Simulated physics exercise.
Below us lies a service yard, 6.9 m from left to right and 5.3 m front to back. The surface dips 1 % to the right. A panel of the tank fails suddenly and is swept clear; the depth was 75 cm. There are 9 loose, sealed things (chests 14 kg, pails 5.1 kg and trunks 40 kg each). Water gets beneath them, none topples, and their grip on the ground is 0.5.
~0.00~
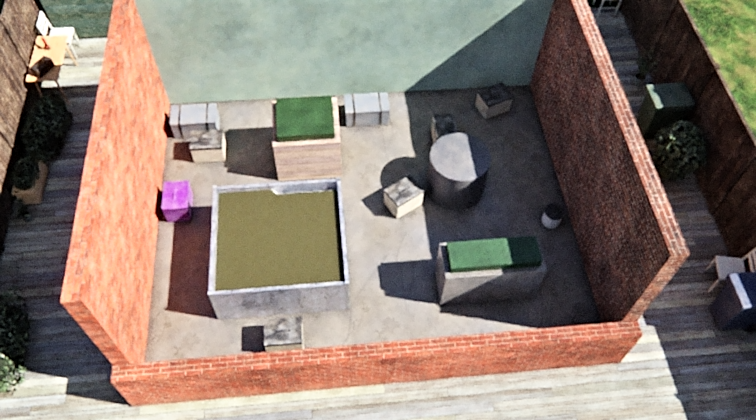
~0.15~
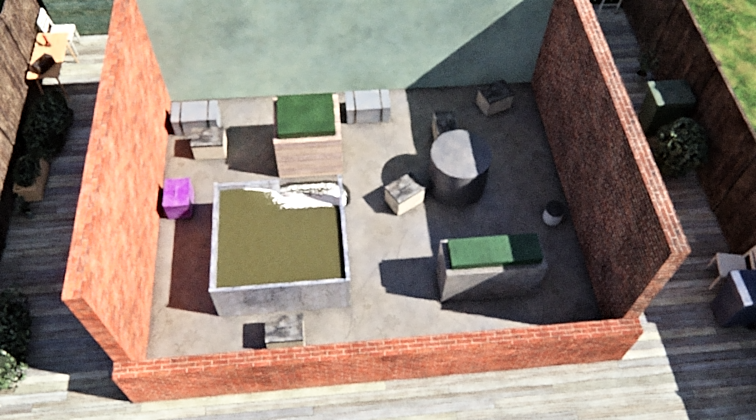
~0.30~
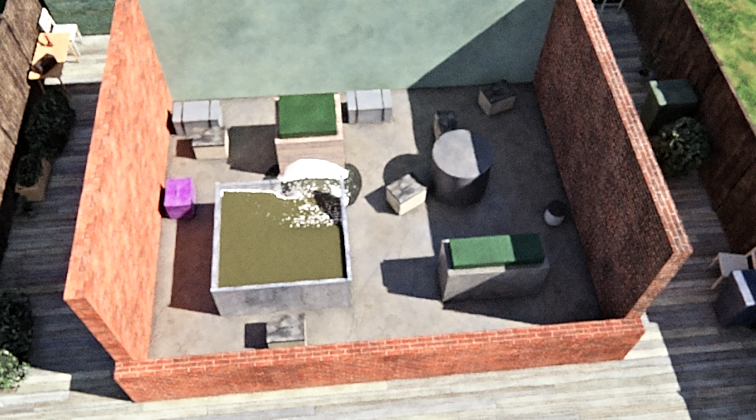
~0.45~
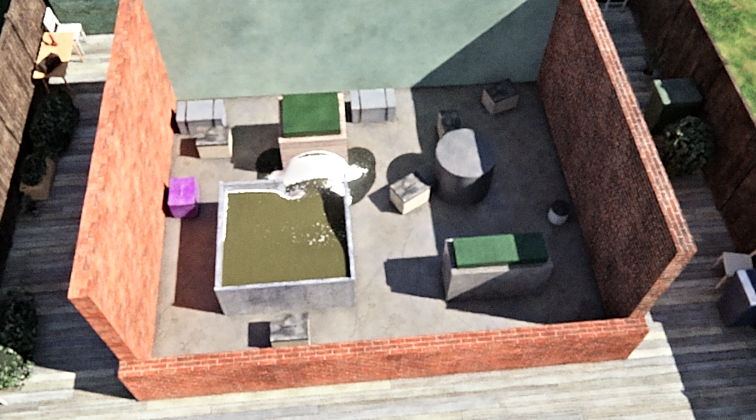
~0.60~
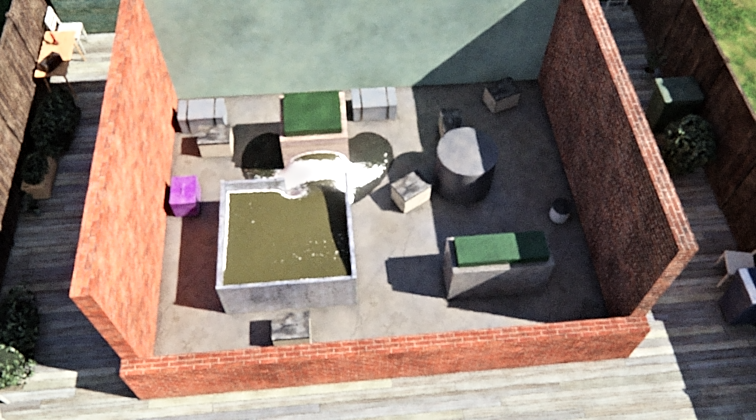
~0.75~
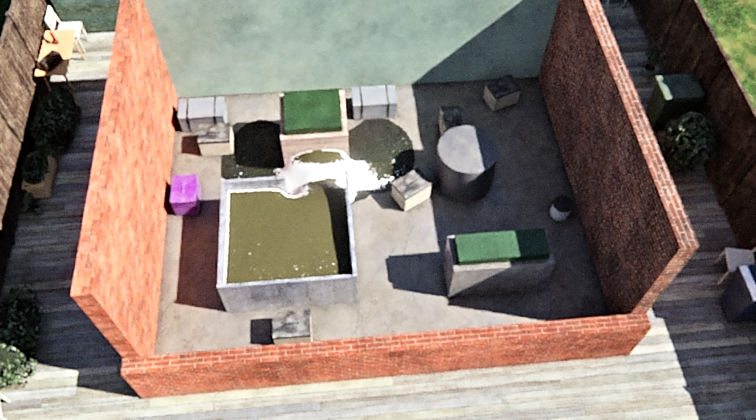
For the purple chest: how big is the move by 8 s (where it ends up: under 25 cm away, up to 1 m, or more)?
Purple chest gets carried off.
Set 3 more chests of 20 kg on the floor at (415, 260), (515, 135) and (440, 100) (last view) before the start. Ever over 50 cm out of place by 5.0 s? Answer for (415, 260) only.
It is short of it.
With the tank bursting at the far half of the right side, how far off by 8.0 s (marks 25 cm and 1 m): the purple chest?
In that case the purple chest stays put.
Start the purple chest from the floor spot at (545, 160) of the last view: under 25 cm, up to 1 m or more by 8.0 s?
It ends far away.
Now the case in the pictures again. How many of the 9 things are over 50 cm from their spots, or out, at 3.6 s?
I count 6.
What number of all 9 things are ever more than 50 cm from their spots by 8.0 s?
I count 8.
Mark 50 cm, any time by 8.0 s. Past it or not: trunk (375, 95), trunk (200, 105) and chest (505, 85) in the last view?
In that order: Short of it, more, past it.
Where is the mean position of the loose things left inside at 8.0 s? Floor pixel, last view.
At about (399, 221).
After 1.6 s the purple chest is near (174, 188), 0.2 m from its start, aground; 0 afloat.
After 3.6 s the purple chest is near (196, 289), 1.9 m from its start, aground; 4 afloat.
After 5.6 s the purple chest is near (226, 337), 2.8 m from its start, afloat; 4 afloat.
After 8.0 s the purple chest is near (308, 333), 3.3 m from its start, aground; 4 afloat.
